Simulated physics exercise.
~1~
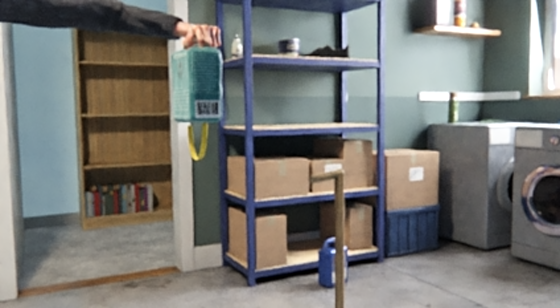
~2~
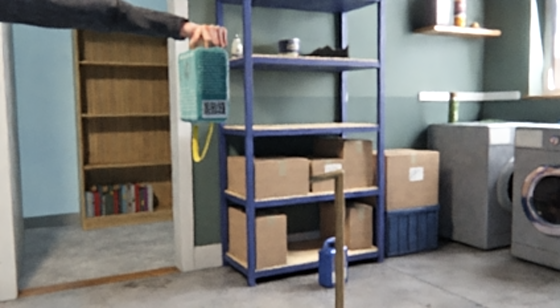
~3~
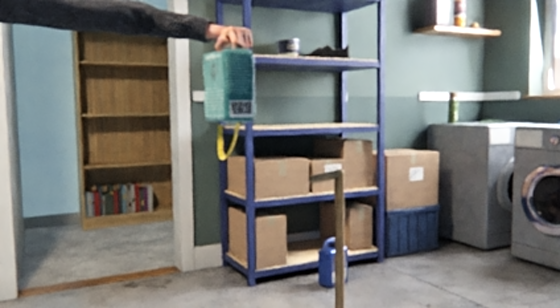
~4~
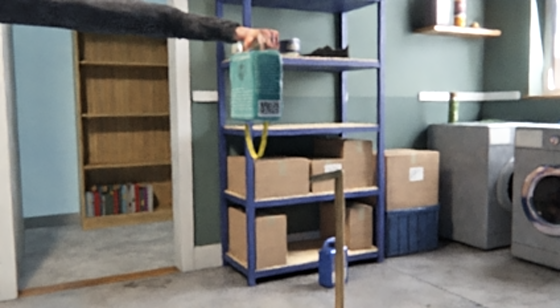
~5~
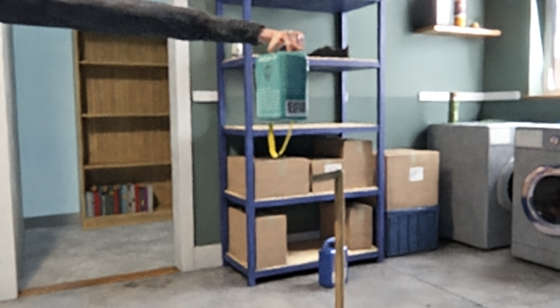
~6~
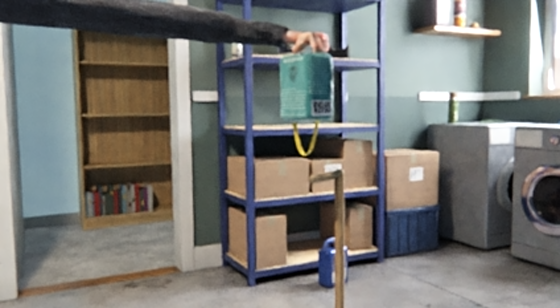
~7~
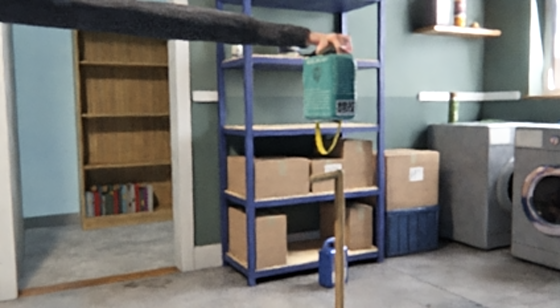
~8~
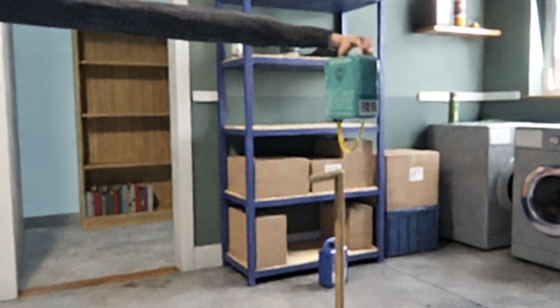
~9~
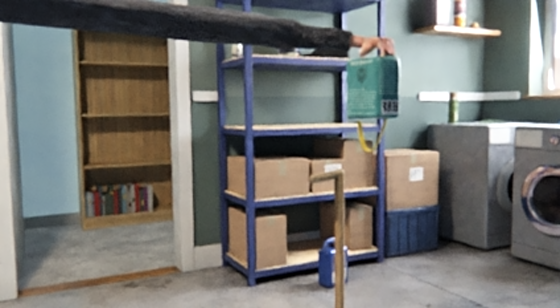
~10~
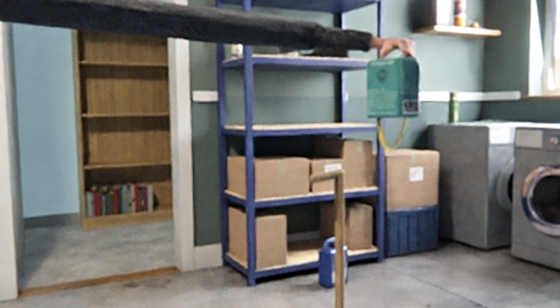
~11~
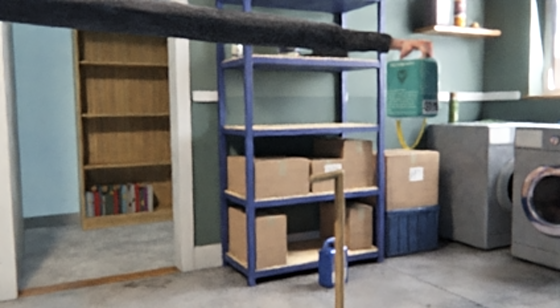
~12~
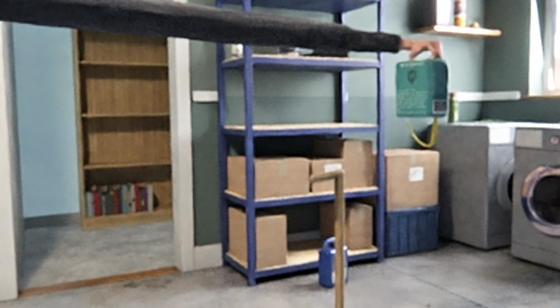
The clip shows an outstretched arm carrying a turquoise bag with a yellow ribbon loop dangling beneath it from left to right, in front of a blue shelving unit. The loop passes above the hooked post without catching, and the bag ends up near the washing machines.
